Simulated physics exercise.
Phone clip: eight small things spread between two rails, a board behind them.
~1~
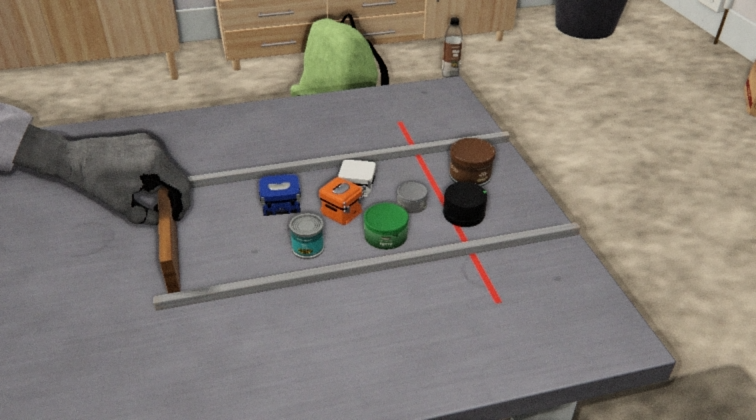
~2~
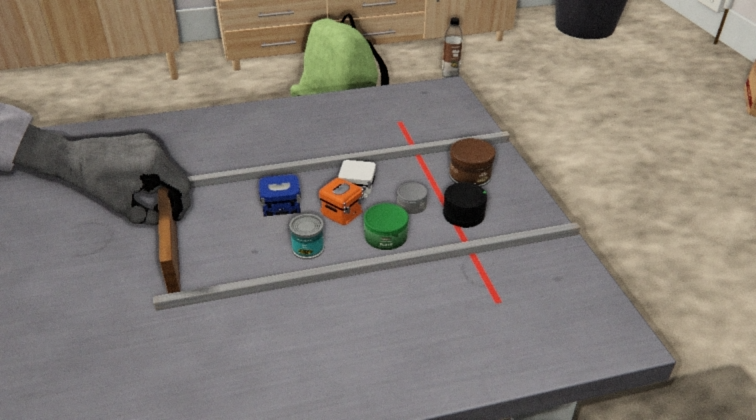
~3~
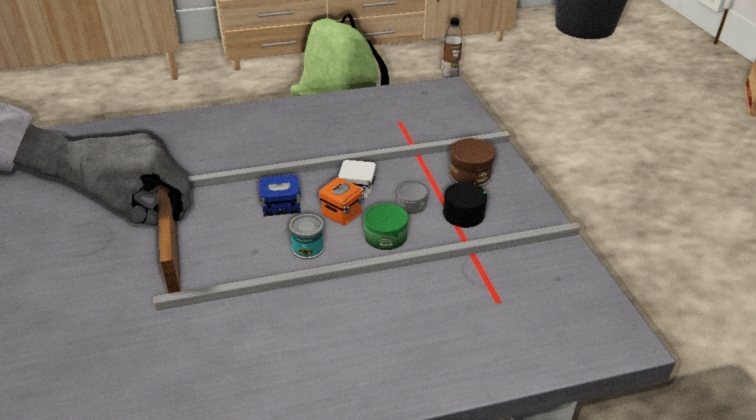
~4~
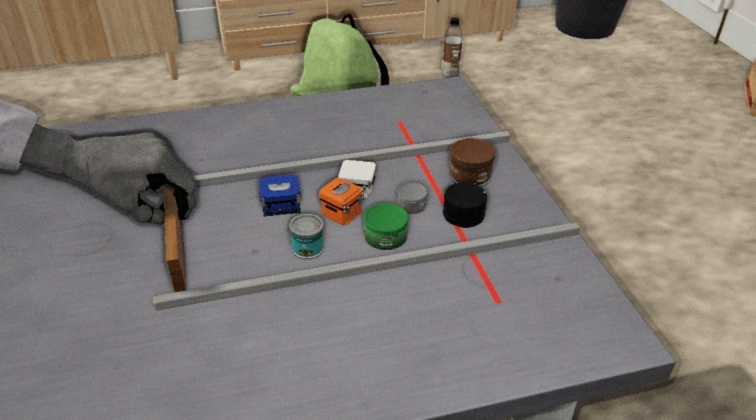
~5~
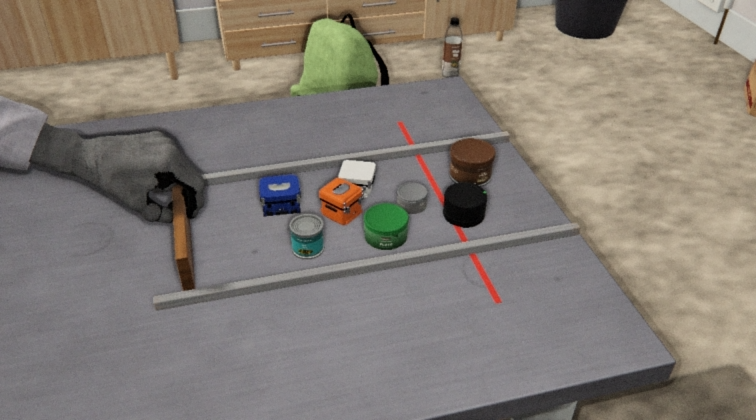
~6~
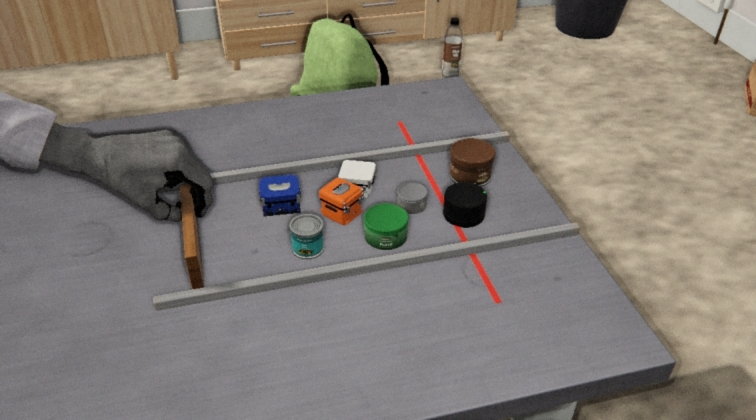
In the video, a gray-gloved hand holds a wooden board upright between two rails on a gray table, then slides it slightly right toward eight small containers, which stay still around a red line.
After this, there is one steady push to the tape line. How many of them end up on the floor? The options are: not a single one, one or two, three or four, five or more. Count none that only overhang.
Answer: Not a single one.
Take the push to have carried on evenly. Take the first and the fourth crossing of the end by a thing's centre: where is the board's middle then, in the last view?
Roughly (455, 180) and then roughly (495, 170).
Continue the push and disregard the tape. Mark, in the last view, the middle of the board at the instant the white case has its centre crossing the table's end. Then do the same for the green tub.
The white case gives roughly (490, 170), the green tub roughly (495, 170).
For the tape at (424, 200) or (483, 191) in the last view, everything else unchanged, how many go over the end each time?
The counts: 0 and 2.
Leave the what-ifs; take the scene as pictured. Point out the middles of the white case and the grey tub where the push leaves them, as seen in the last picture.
First: About (474, 157); second: About (484, 187).
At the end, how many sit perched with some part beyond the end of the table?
Looks like 1 of them.
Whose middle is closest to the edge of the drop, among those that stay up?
It's the brown pot that ends nearest.
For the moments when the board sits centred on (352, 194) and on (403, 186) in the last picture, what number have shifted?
Counts: 5 / 8.
Early on, none off yet; brown pot at rest near (472, 163); black lid at rest near (465, 205); grey tub at rest near (412, 198).
Finally, the number that fall off is zero.
